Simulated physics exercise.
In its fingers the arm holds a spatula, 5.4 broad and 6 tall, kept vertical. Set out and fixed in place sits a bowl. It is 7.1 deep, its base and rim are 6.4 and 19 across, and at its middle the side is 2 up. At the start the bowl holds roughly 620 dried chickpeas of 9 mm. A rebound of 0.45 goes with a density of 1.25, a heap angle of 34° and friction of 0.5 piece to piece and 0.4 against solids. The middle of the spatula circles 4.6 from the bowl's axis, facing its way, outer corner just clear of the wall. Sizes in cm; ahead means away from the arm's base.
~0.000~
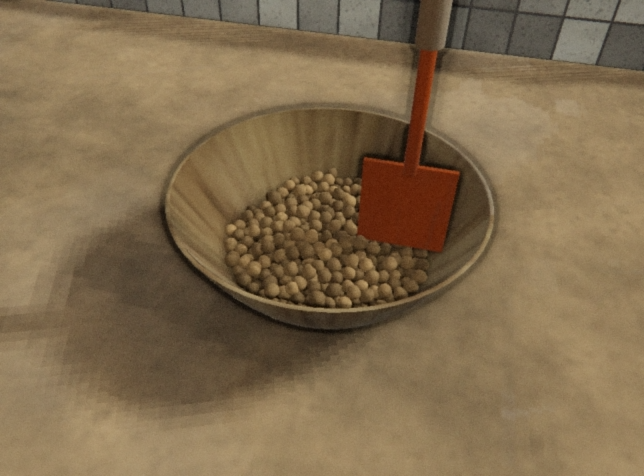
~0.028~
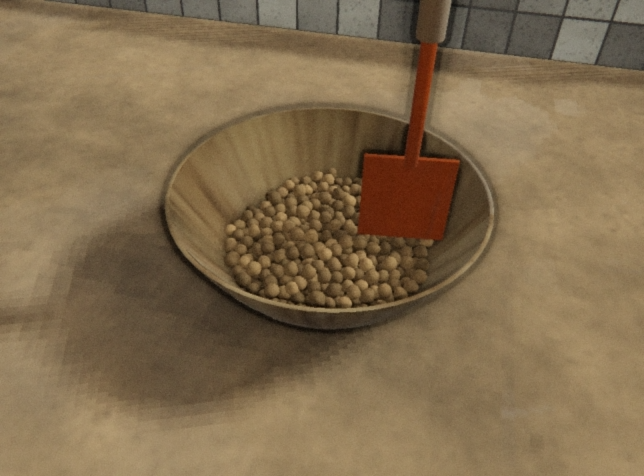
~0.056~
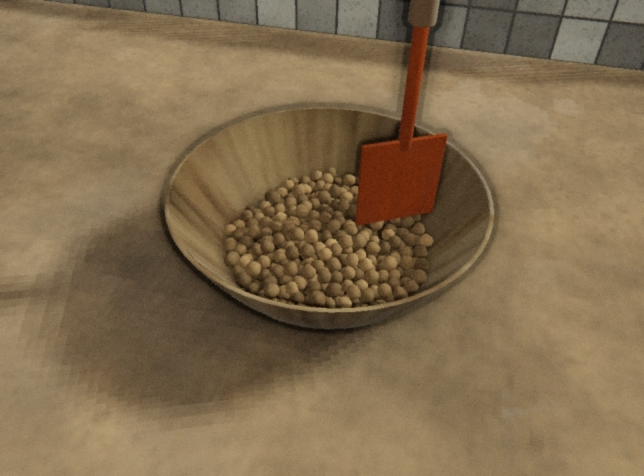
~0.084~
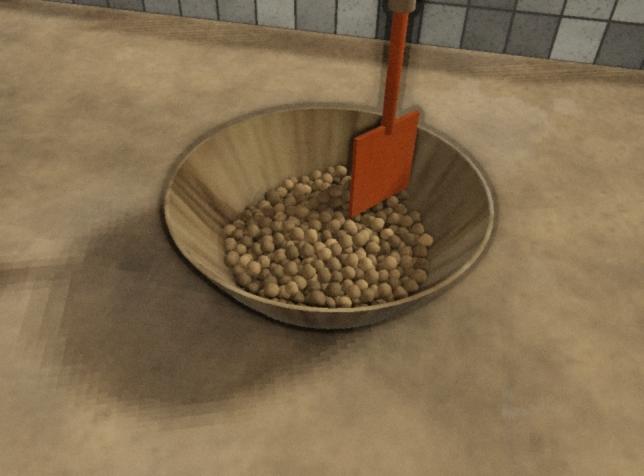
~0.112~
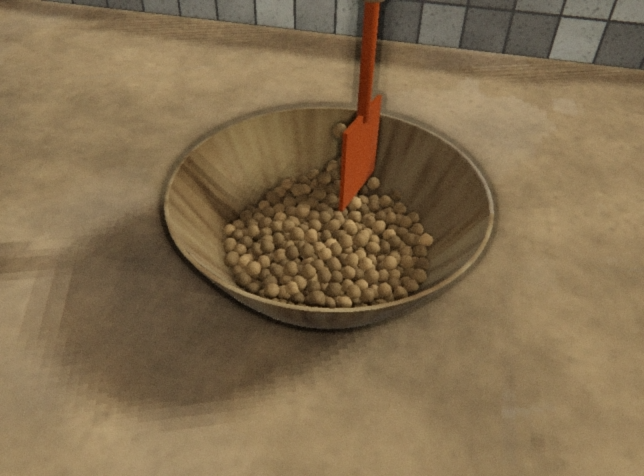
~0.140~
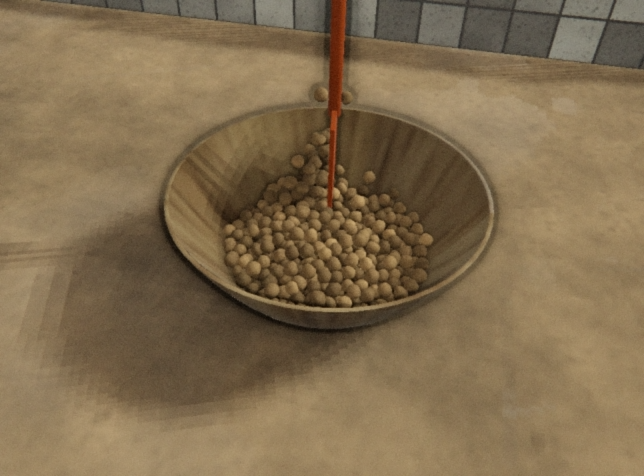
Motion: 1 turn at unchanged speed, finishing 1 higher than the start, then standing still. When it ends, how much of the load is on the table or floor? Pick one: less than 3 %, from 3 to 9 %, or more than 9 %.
Less than 3 %.
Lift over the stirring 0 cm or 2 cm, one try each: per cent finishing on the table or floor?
Around 5 percent, then 0 percent.
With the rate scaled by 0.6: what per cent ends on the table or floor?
Estimated share: Close to 0 per cent.
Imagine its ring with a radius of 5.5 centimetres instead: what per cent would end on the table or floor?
That would give close to 0 per cent.
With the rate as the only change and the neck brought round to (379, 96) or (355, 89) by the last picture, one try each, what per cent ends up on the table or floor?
So, roughly 0 percent the first time and 0 percent the second.
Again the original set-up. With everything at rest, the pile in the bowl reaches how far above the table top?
I'd say close to 5.0 centimetres.
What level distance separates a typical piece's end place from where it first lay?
Around 0 centimetres.
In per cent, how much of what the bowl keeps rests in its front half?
I'd put it near 55 per cent.
After 0.26 s, 197° round, highest piece 10 above the table; 614 in the bowl, 5 in flight or on the tool.
After 0.38 s, 295° round, highest piece 8 above the table; 613 in the bowl, 5 on the table or floor, 1 in flight or on the tool.
After 0.63 s, 0° round, highest piece 5 above the table; 612 in the bowl, 7 on the table or floor.
After 1.33 s, 0° round, highest piece 5 above the table; 612 in the bowl, 7 on the table or floor.
At rest, 612 in the bowl, 7 on the table or floor. That is 1 % on the table or floor.
